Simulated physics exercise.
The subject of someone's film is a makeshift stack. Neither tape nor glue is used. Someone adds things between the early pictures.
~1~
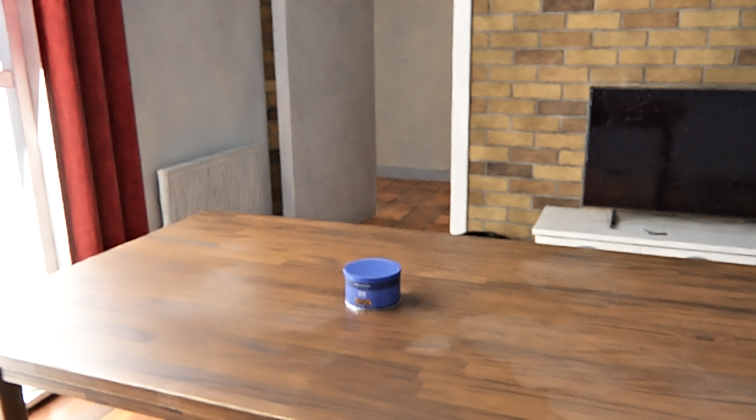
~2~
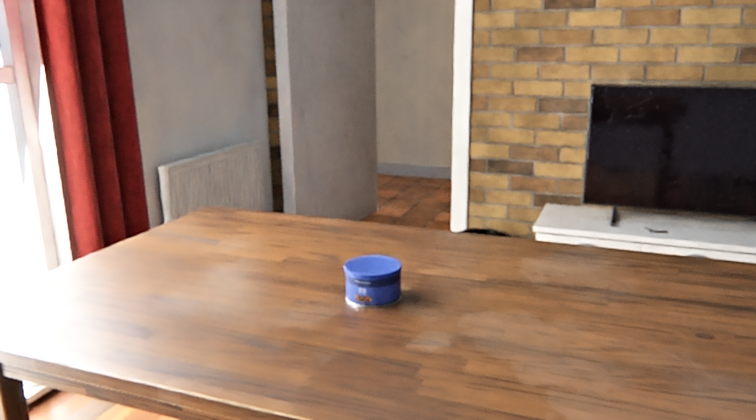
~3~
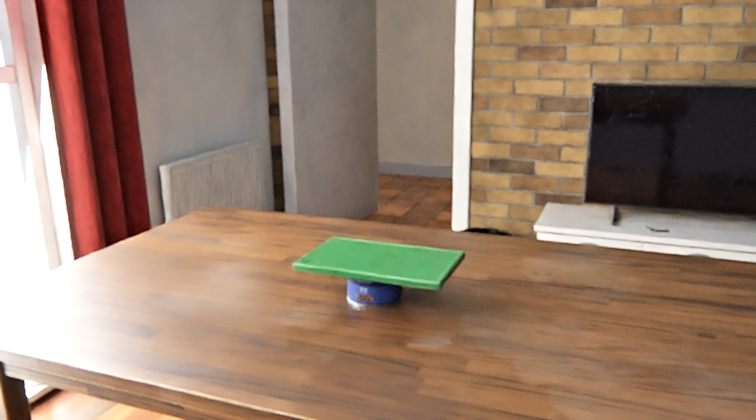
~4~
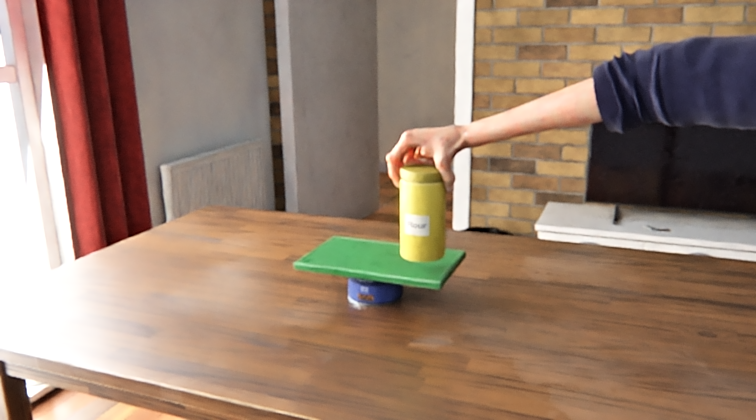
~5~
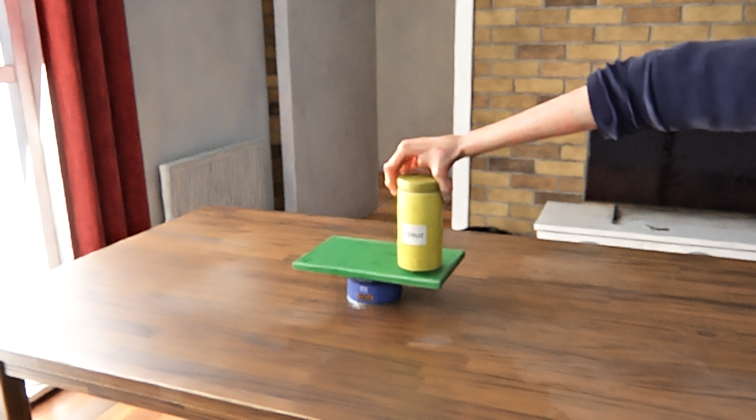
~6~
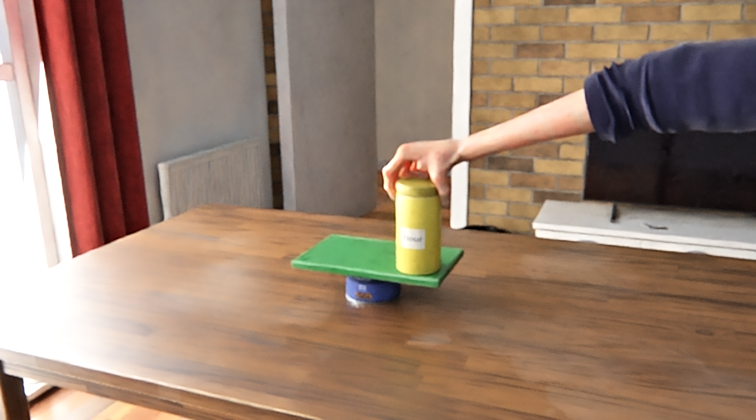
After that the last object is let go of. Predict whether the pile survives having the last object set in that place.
The stack fails to support it.
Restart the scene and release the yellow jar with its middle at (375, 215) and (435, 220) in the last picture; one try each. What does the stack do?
First try: It keeps its balance; second try: It loses its balance.
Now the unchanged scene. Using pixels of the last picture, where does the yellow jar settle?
I'd say around (506, 293) in the last view.
Then, 0.30 s after the last picture, yellow jar now fallen; green lid tipped 34° from how it was.
Then, 0.50 s after the last picture, green lid tipped 36° from how it was.
Then, 1.10 s after the last picture, things are still on the move.
At rest, fallen, yellow jar; the other 2 in place. Seen from the same camera at the end, yellow jar near (506, 293). The stack loses its balance.
